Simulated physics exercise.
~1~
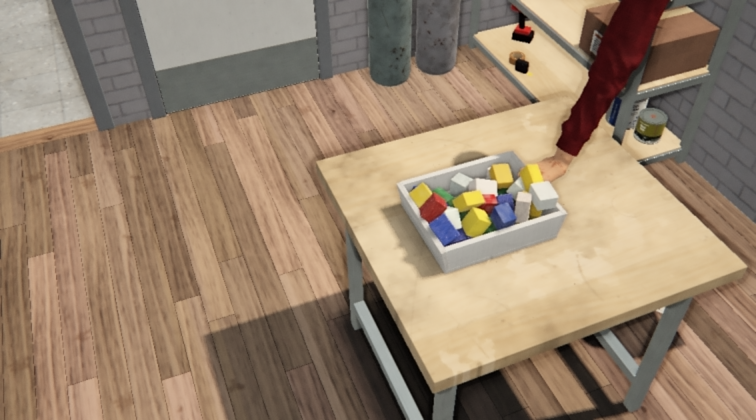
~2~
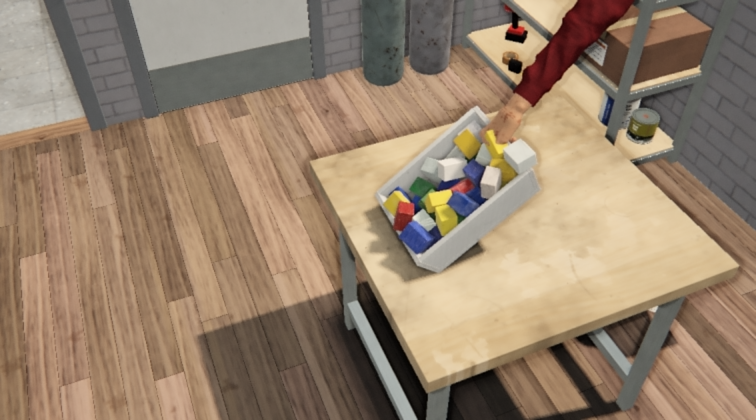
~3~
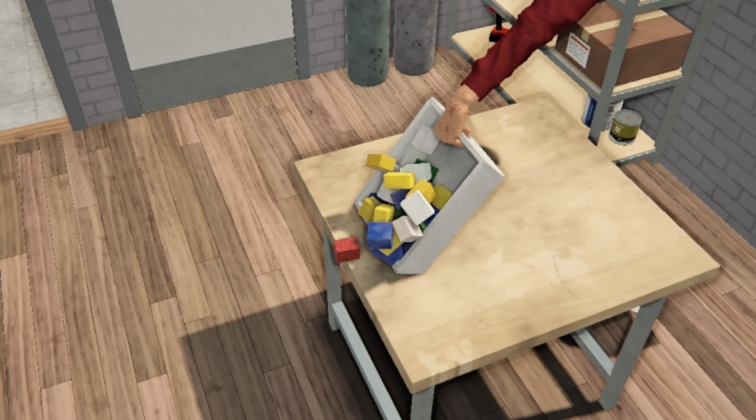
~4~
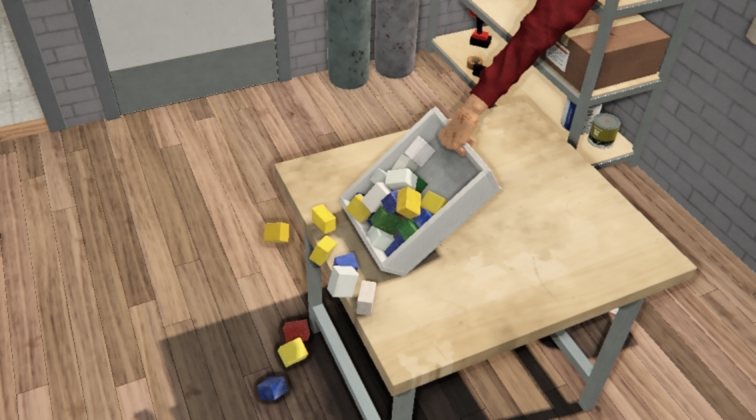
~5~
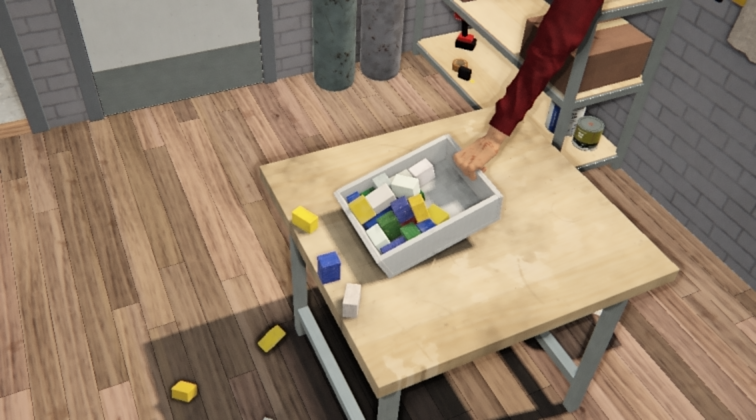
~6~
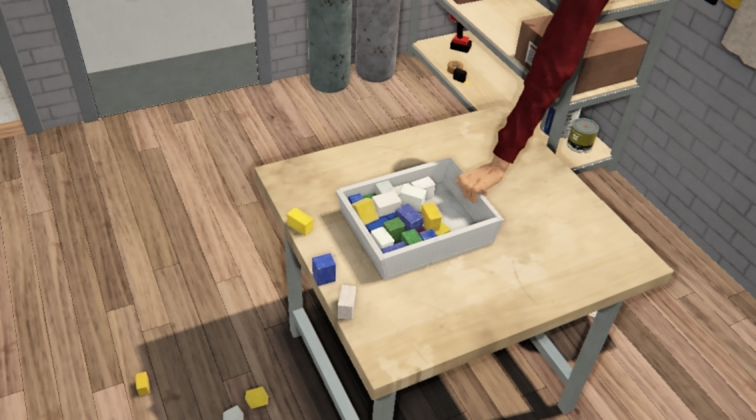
An arm in a dark red sleeve reaches over a light wooden table, seen from above in a room with a plank floor, grey brick walls and shelves at the right. Its hand is at the right end of a white box filled with red, yellow, blue, green and white toy bricks. The right end rises smoothly and the box tips left, its bricks sliding toward the low end. Several spill over the table's edge and drop to the floor. The box is then lowered flat, most bricks still inside, with three resting on the tabletop and others scattered on the floor below.
